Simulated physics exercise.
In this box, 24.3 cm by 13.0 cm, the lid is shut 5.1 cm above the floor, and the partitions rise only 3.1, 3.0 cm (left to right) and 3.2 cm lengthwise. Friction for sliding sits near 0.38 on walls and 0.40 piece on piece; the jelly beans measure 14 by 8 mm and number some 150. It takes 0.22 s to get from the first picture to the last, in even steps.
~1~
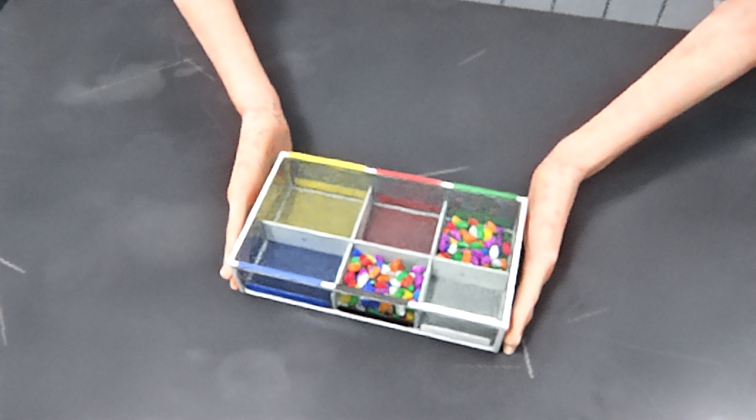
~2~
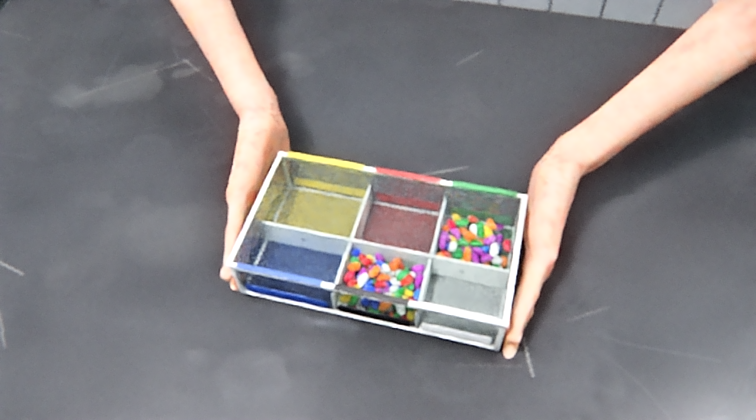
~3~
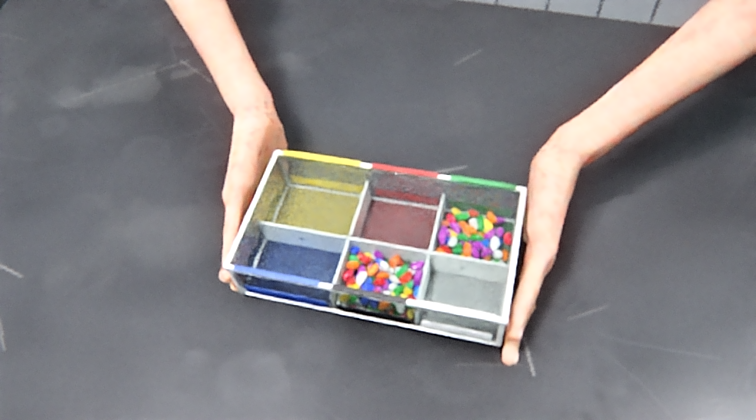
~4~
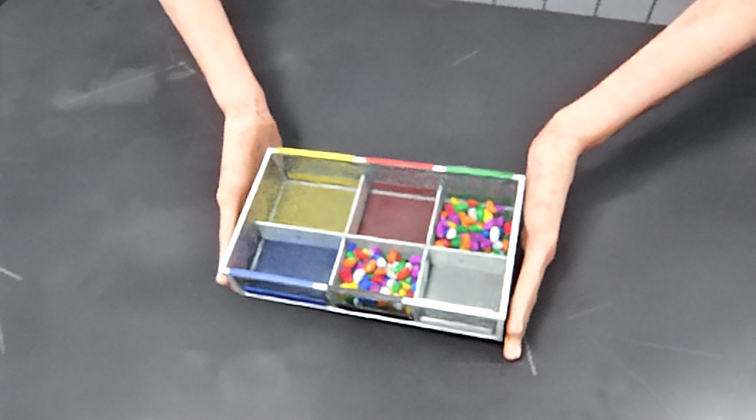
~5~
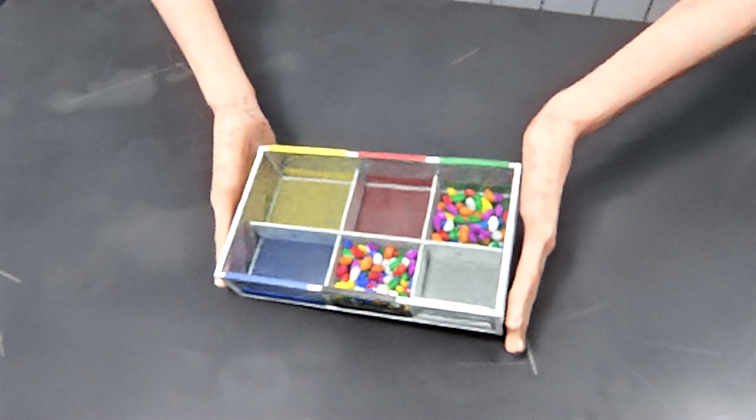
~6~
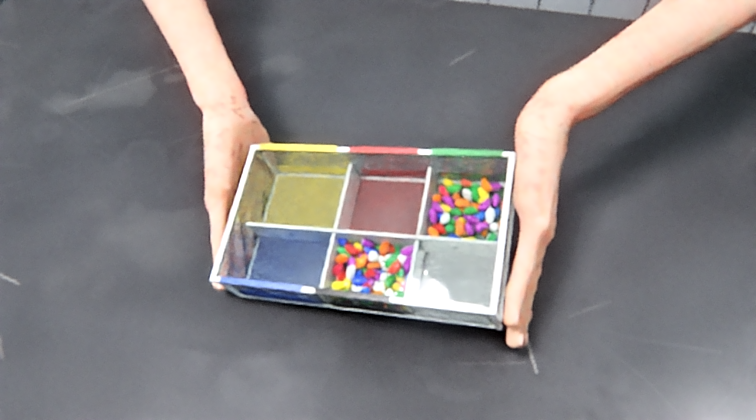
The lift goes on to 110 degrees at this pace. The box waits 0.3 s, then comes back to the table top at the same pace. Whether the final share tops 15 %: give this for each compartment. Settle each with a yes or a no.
For red, no; for blue, yes; for green, no; for yellow, no; for white, no; for black, yes.
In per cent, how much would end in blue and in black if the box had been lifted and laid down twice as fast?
Then blue would get 45 per cent, while black would get 50 per cent.
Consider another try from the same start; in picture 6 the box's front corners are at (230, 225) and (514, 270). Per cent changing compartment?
Then around 65 percent would end up out of place.
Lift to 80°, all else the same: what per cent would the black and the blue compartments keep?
Result - black 55 %, blue 30 %.
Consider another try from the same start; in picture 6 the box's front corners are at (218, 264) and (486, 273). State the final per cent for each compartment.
Red 0; blue 55; green 0; yellow 45; white 0; black 0.
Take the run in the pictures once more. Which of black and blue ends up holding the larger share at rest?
The black compartment ends up with more.
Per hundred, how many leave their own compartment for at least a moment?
Close to 60 percent.
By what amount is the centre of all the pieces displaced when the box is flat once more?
I'd put it at close to 7.0 cm.
Then, 1.02 s after the last picture, tilt 110 degrees; blue 25 %, green 5 %, black 70 %.
Then, 1.70 s after the last picture, tilt 57 degrees; blue 35 %, black 65 %.
Then, 2.42 s after the last picture, tilt 0 degrees; blue 40 %, black 60 %.
In the end, red 0 %, blue 40 %, green 0 %, yellow 0 %, white 0 %, black 60 %.
